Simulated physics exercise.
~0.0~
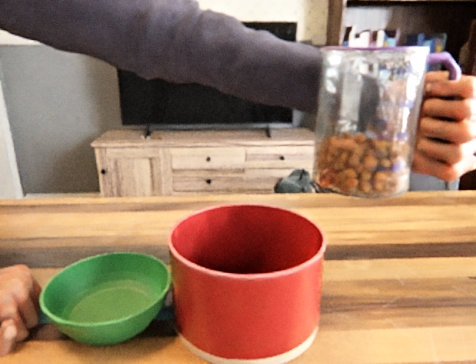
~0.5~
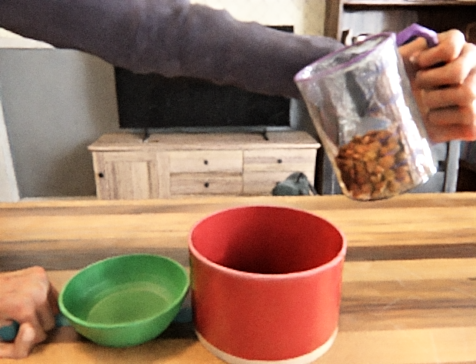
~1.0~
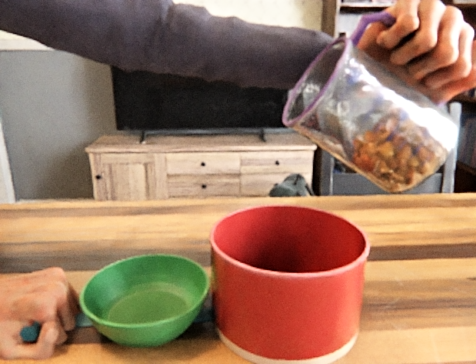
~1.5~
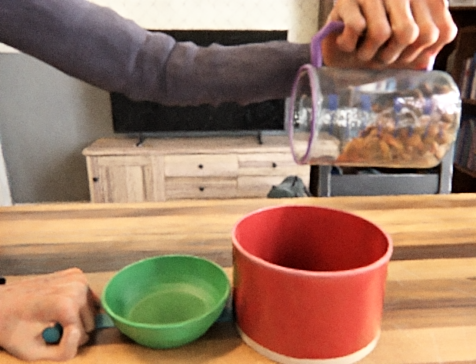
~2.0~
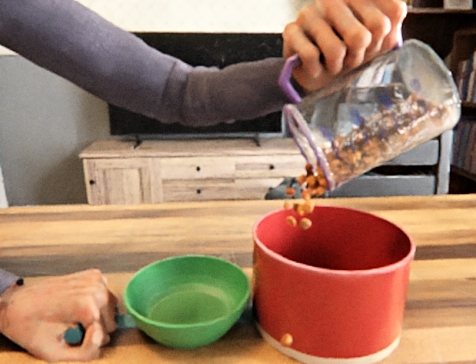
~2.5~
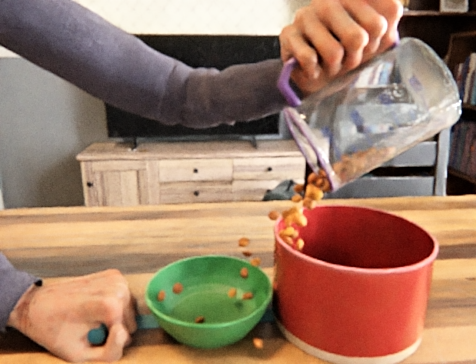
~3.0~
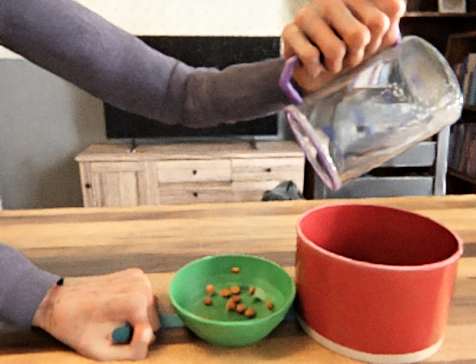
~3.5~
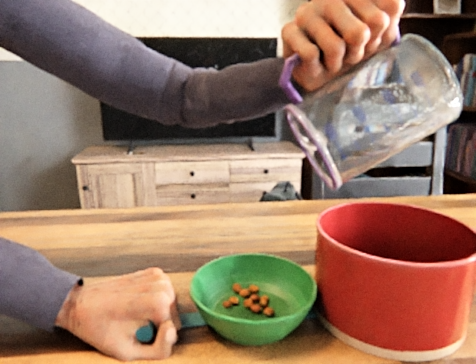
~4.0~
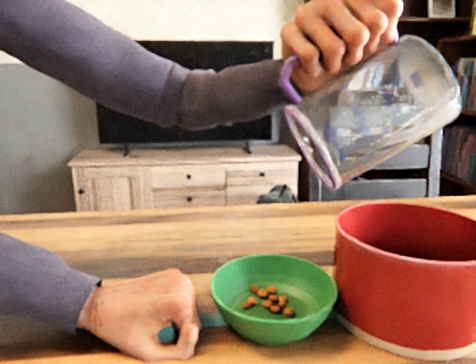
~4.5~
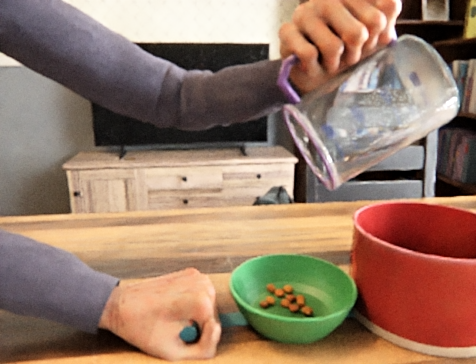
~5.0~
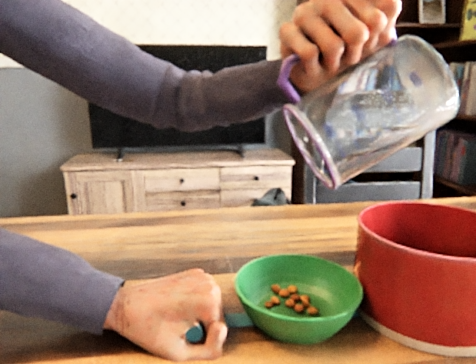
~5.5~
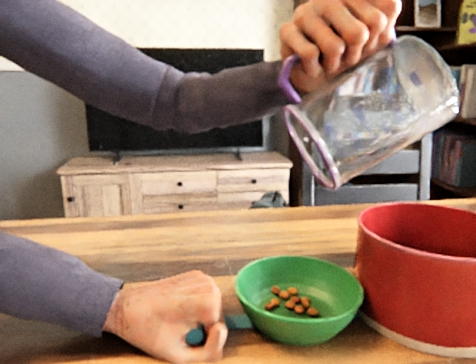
On a striped wooden table, one hand draws a joined green bowl and red pot to the right while another tips a clear jug of kibble over them; most pieces fall into the pot, a few land in the bowl, and the emptied jug stays tilted.
